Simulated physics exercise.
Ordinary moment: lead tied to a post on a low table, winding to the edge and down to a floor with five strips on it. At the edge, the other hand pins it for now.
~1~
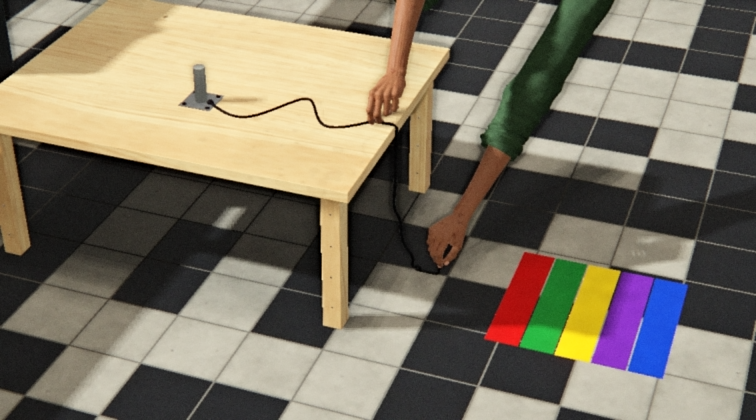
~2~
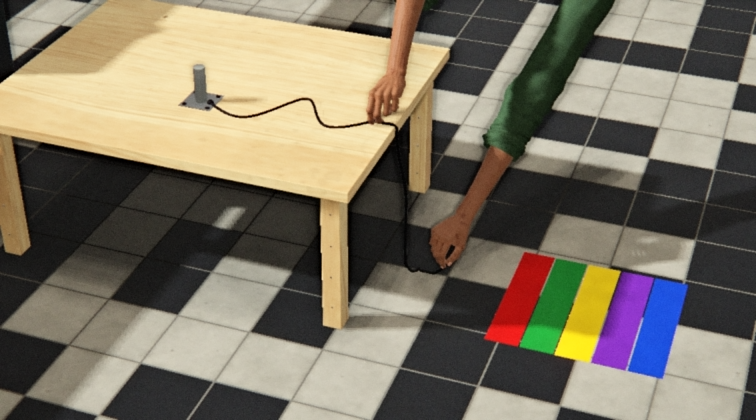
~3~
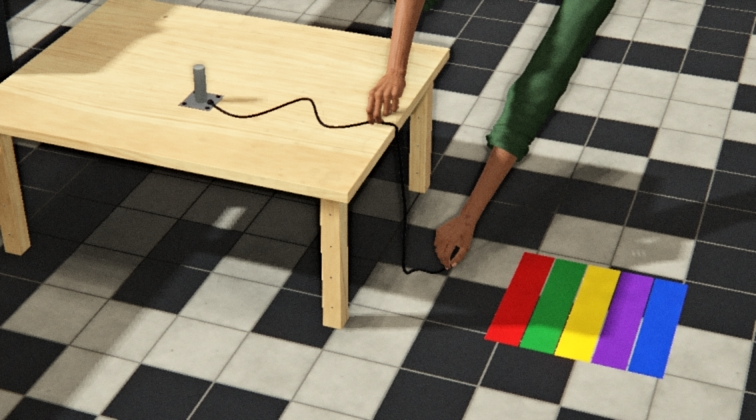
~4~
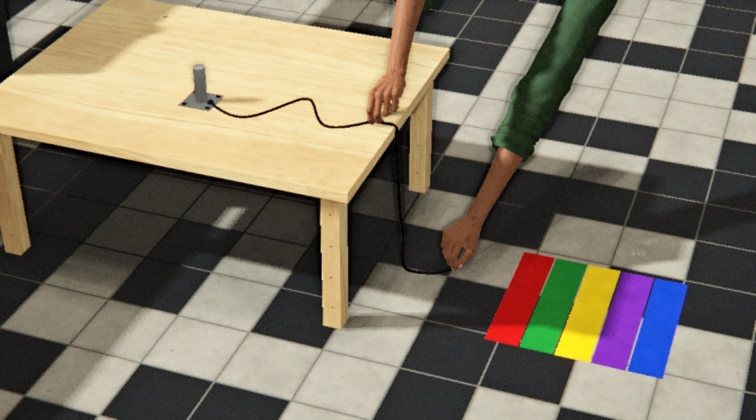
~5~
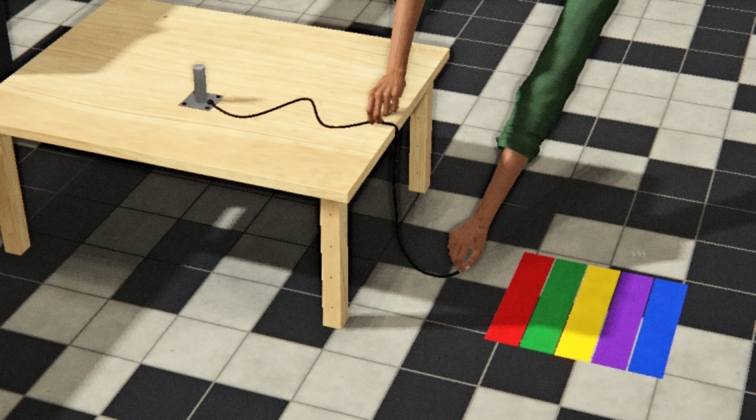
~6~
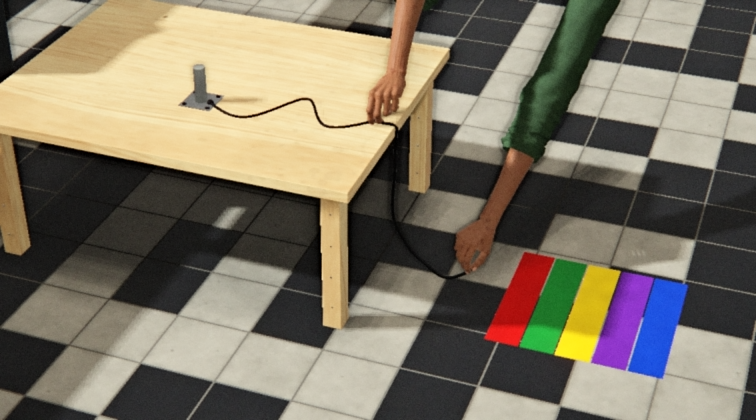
On a black-and-white checkered floor, seen from above at an angle by a still camera, stands a low pale wooden table. A dark cord runs from a small grey post across its top, under a hand at the edge, and down to another hand near red, green, yellow, purple and blue strips. The lower hand, its arm green-sleeved, slides slightly right along the floor, drawing the hanging cord into a slanting curve.
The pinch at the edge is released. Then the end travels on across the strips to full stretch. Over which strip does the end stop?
Over the purple strip.
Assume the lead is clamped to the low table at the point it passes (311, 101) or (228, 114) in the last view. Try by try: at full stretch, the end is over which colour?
In order: Yellow, then purple.
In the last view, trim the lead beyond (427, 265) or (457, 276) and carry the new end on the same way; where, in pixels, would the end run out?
In that order: (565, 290) and (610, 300).
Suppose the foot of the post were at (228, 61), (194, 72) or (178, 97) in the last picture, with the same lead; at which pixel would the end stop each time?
The three places are (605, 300), (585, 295) and (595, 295), in that order.
Early on, end near (558, 288); over green.
Midway, end near (603, 297); over yellow.
At the end of the slack, end near (627, 302); over purple. It gets as far as the purple strip.
